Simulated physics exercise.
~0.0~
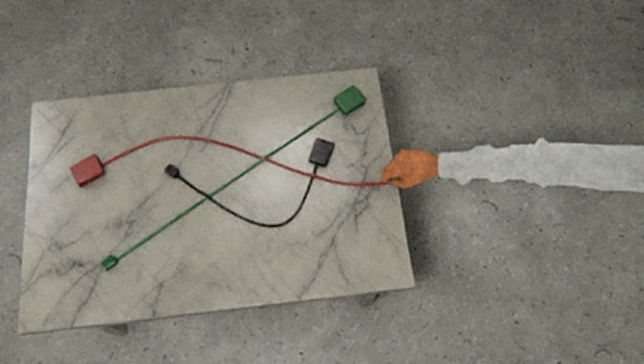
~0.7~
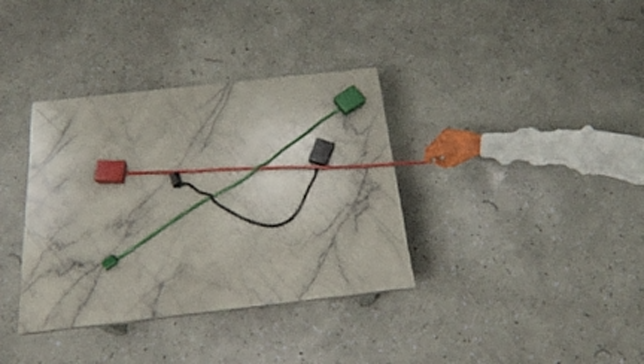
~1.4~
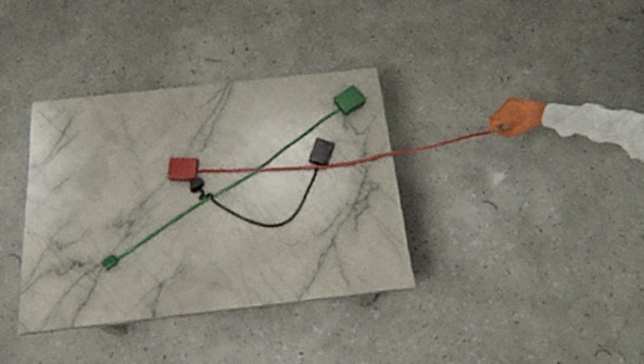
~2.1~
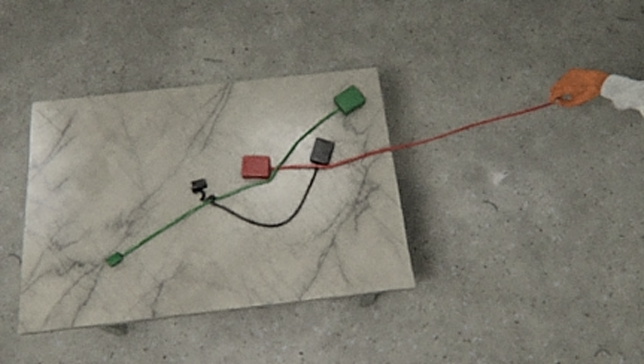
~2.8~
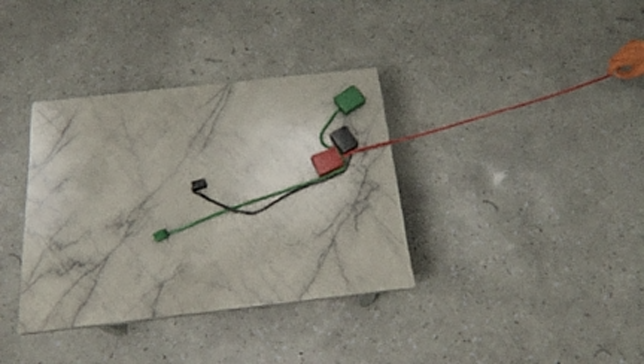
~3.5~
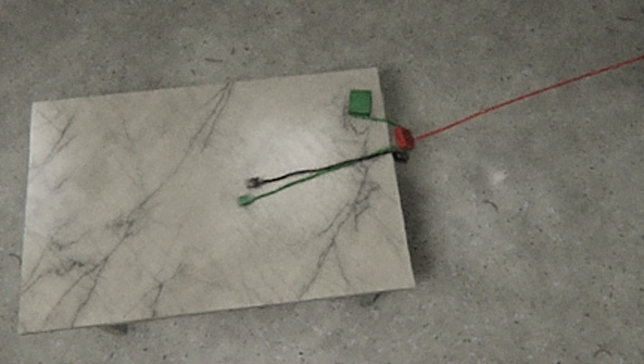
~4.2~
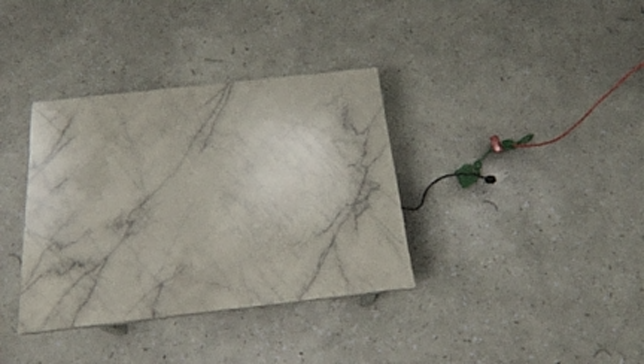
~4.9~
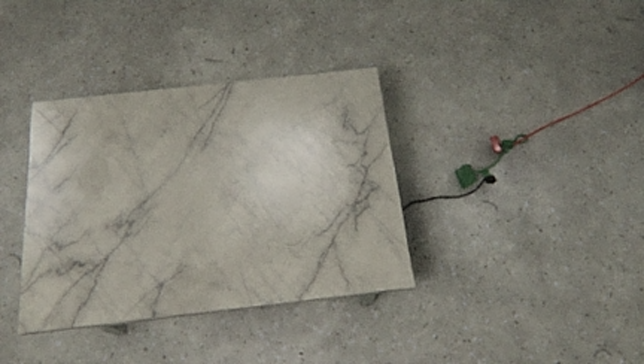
A marble-patterned slab stands on a grey concrete floor, seen from above, with red, green and black cables crossing on it, each ending in a block-like charger. At the right edge, an orange hand in a white sleeve pulls the red cable taut and drags the red charger rightward from the left side. The charger slides across, catching the black and green cables and drawing them along. The hand leaves view as the tangle bunches at the right edge, then everything goes over. Finally the slab is bare, and the tangled pieces rest beyond its right side.
